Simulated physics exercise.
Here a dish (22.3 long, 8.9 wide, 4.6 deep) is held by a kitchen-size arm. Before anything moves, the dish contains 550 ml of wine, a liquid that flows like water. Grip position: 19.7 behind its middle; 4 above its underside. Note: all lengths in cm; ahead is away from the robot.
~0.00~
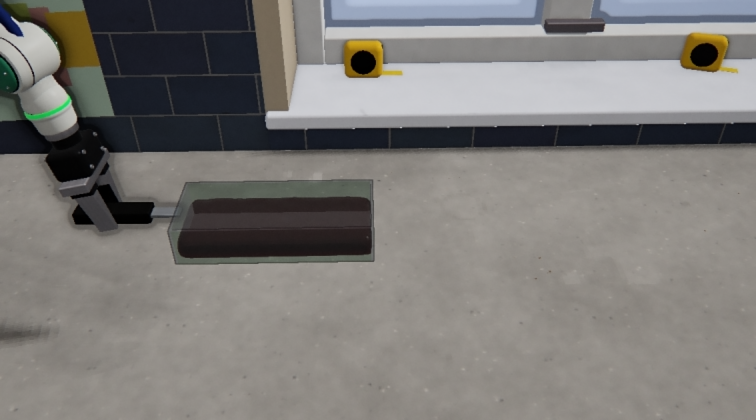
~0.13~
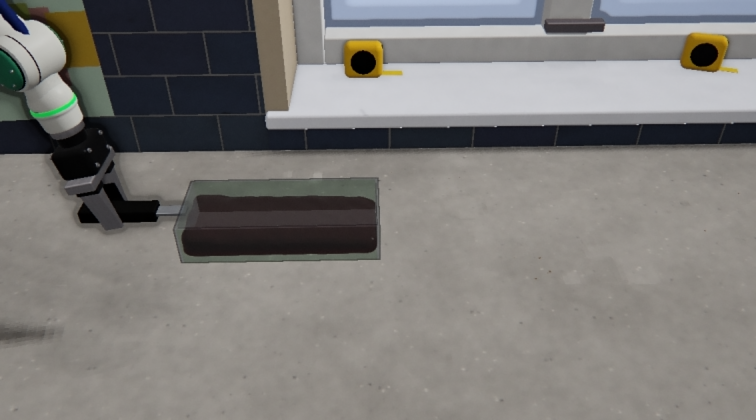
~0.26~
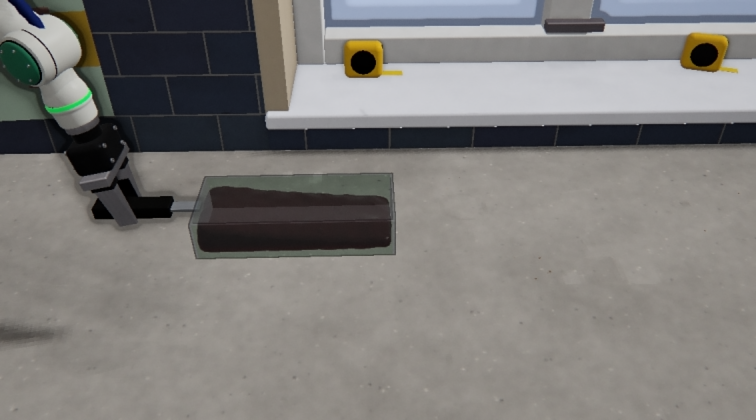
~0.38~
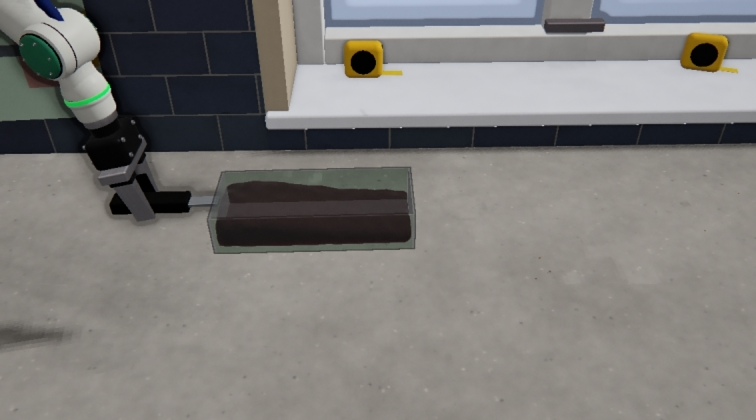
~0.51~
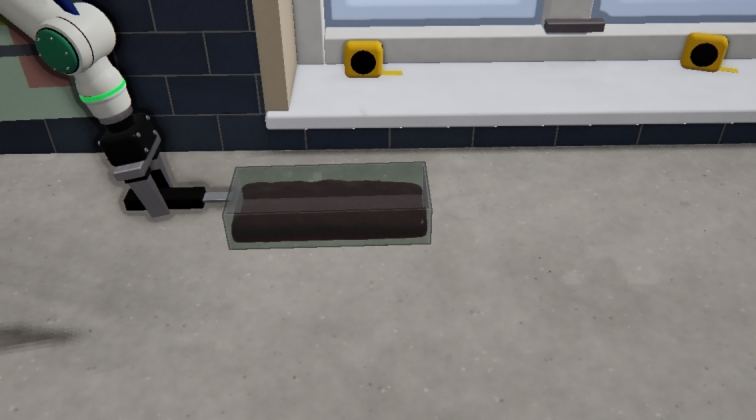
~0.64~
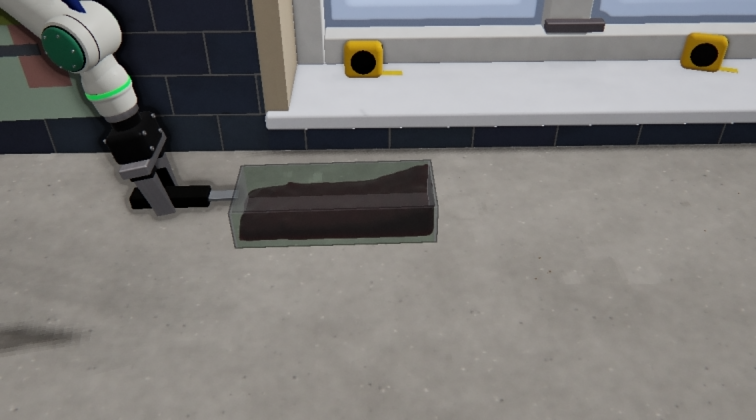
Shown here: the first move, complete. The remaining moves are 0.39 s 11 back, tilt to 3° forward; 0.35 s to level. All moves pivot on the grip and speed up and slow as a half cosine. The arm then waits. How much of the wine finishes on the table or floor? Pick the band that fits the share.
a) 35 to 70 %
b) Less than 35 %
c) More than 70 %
Option b: Less than 35 %.
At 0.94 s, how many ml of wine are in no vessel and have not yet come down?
I'd say around 50 ml.
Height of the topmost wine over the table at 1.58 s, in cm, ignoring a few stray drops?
Roughly 20 centimetres at most.
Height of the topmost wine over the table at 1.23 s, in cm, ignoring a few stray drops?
Roughly 29 cm above the table.
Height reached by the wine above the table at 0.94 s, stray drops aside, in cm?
Up to some 18 cm.
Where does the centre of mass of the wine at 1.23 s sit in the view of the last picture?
Centre pixel approx. (207, 208).
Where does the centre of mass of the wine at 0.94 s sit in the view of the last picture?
It sits close to pixel (301, 216).
After 0.94 s, tilted 2° forward, liquid up to 18 above the table; 490 ml in the dish, 5 ml on the table or floor, 50 ml in the air or running down outside.
After 1.23 s, tilted 1° forward, liquid up to 36 above the table; 450 ml in the dish, 60 ml on the table or floor, 40 ml in the air or running down outside.
After 1.58 s, level, liquid up to 21 above the table; 450 ml in the dish, 100 ml on the table or floor.
After 2.38 s, level, liquid up to 18 above the table; 445 ml in the dish, 105 ml on the table or floor.
In the end, 445 ml in the dish, 105 ml on the table or floor. That is 19 % on the table or floor.
